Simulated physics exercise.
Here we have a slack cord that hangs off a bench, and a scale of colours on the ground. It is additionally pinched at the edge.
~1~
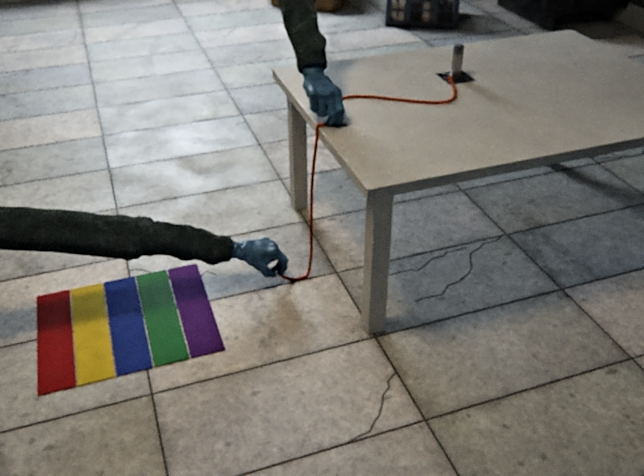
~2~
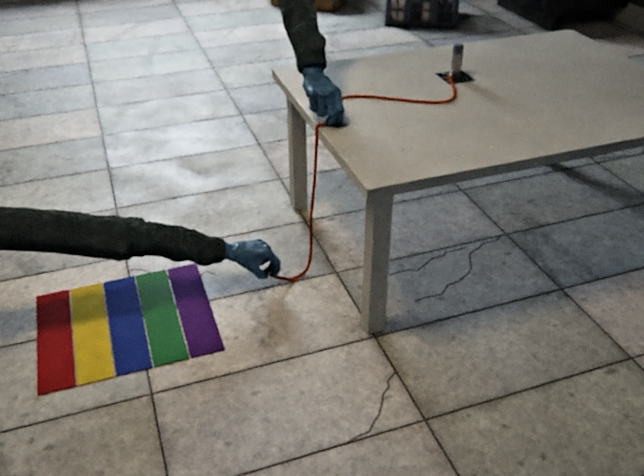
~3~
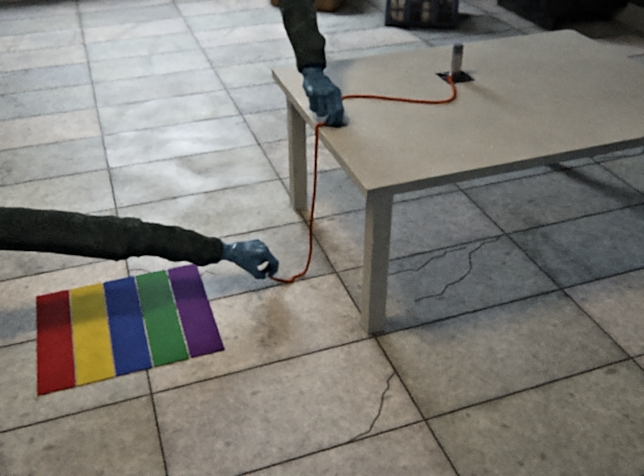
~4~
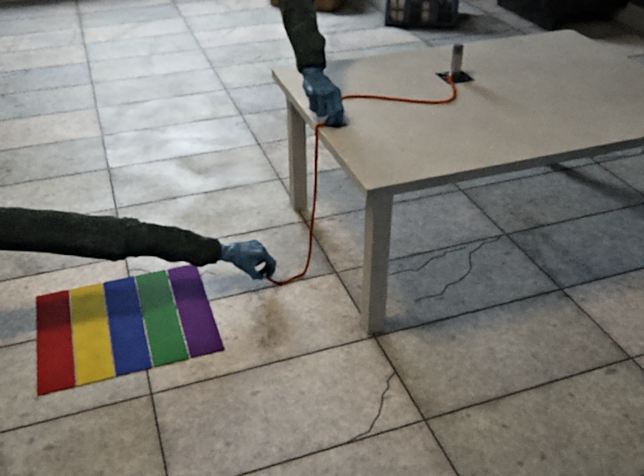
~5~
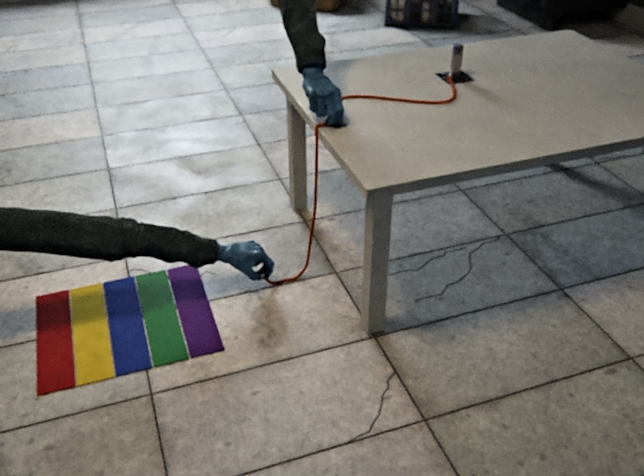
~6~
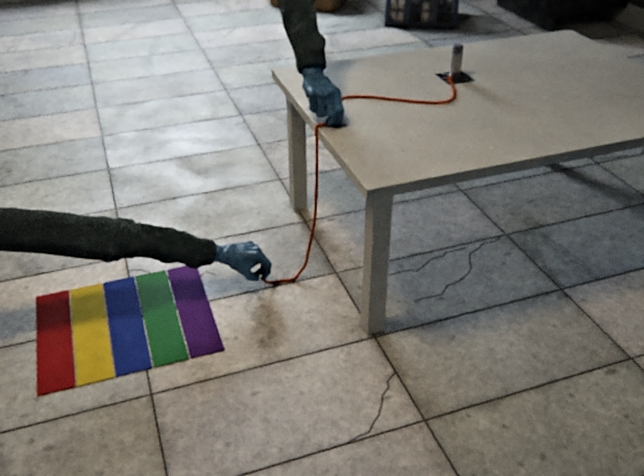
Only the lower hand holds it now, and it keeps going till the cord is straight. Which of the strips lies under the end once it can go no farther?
The yellow one.
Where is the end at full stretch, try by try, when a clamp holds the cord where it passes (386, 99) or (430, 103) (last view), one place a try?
Taking the tries in turn, you get (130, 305) and then (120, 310).
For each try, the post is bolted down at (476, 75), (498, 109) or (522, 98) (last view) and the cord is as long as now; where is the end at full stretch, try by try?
Going through the tries, you get (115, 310), then (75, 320), then (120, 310).
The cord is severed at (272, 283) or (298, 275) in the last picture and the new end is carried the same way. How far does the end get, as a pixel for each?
First (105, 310), then (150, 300).
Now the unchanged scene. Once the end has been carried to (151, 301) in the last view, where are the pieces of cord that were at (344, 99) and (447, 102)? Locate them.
Approx. (318, 118); approx. (406, 94).
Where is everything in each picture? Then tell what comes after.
The first picture shows end (278, 273); purple (203, 336); green (168, 344); blue (132, 353); yellow (94, 362); red (56, 371).
The second picture shows end (270, 275); cord through (454, 90) (403, 100) (339, 101) (317, 131) (312, 201) (310, 257).
The third picture shows end (268, 275).
The fourth picture shows end (266, 276); cord through (454, 90) (403, 100) (339, 101) (317, 131) (315, 200) (309, 258).
The fifth picture shows end (263, 276).
The sixth picture shows end (261, 277); cord through (454, 91) (403, 101) (339, 102) (317, 132) (316, 200) (307, 258).
Soon after, end near (151, 301); over green.
Then, end near (106, 311); over blue.
At full stretch, end near (80, 317); over yellow. It halts on the yellow strip.
